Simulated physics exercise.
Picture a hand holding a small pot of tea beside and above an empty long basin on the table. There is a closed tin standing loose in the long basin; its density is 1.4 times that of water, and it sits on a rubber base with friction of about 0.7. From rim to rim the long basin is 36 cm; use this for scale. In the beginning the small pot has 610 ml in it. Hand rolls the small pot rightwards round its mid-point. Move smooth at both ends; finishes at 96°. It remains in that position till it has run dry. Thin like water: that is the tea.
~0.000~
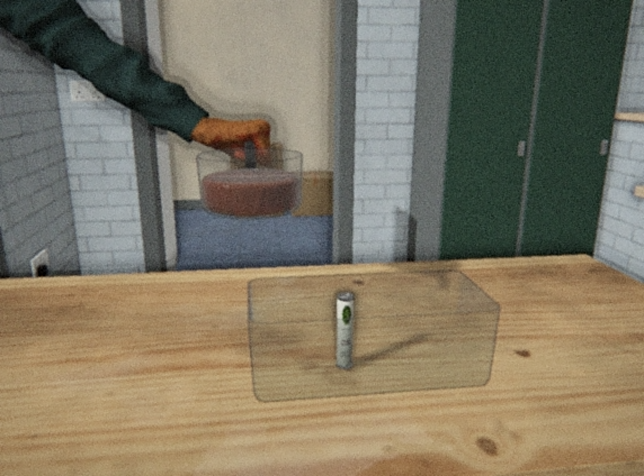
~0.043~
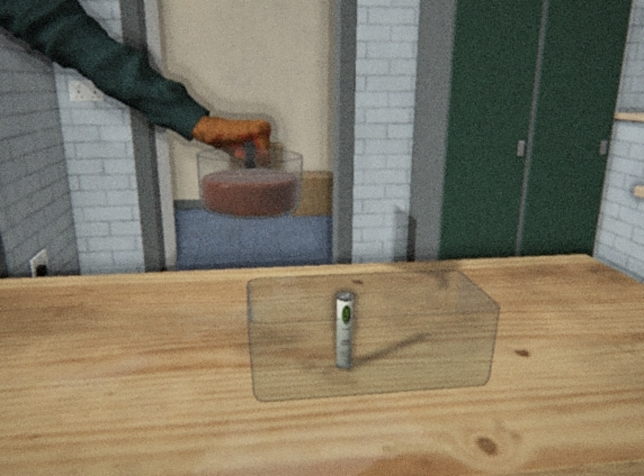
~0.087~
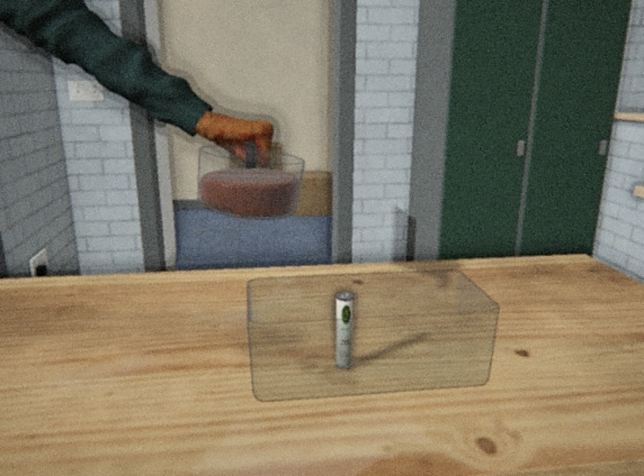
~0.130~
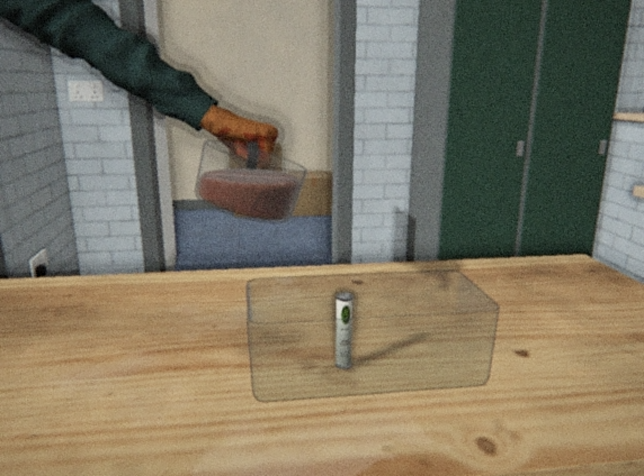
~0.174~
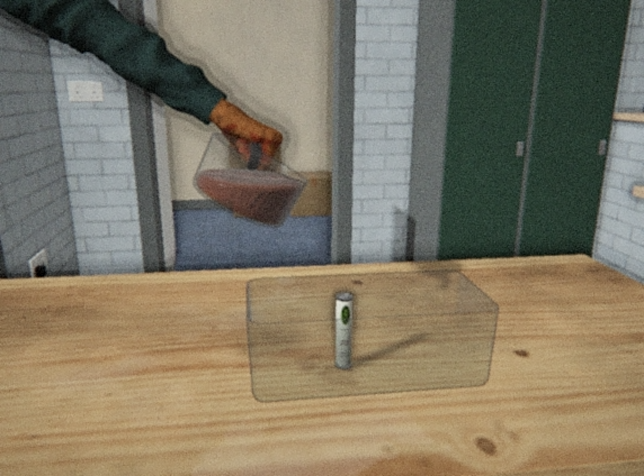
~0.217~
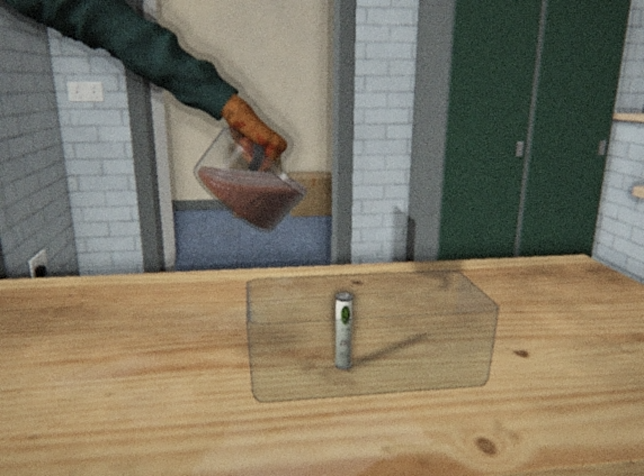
Hand in a dark green sleeve tilting a clear pot of reddish-brown liquid rightwards above a table with an upright tin inside a clear basin.
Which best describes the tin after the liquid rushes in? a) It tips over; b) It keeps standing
Option a: It tips over.
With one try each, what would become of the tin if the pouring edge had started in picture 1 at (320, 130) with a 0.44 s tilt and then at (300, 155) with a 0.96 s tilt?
The tin stays vertical the first time and stays vertical the second time.
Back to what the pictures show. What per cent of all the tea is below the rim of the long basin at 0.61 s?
It works out near 78 per cent.
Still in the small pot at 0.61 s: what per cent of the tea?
12 %.
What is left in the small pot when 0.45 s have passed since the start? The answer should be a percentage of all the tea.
30 %.
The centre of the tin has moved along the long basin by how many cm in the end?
Roughly 9.0 cm.
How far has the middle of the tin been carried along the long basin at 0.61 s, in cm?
Measured centre to centre, about 1 cm.
By 0.45 s the tilt is 95° and 30 per cent is still to pour; the tin stands where it began.
By 0.61 s the tilt is 96° and 12 per cent is still to pour; the tin stands 1 cm from where it began.
By 0.79 s the tilt is 96° and 3 per cent is still to pour; the tin leans 16°.
By 0.98 s the tilt is 96° and 1 per cent is still to pour; the tin lies on its side.
At rest the tin lies on its side.
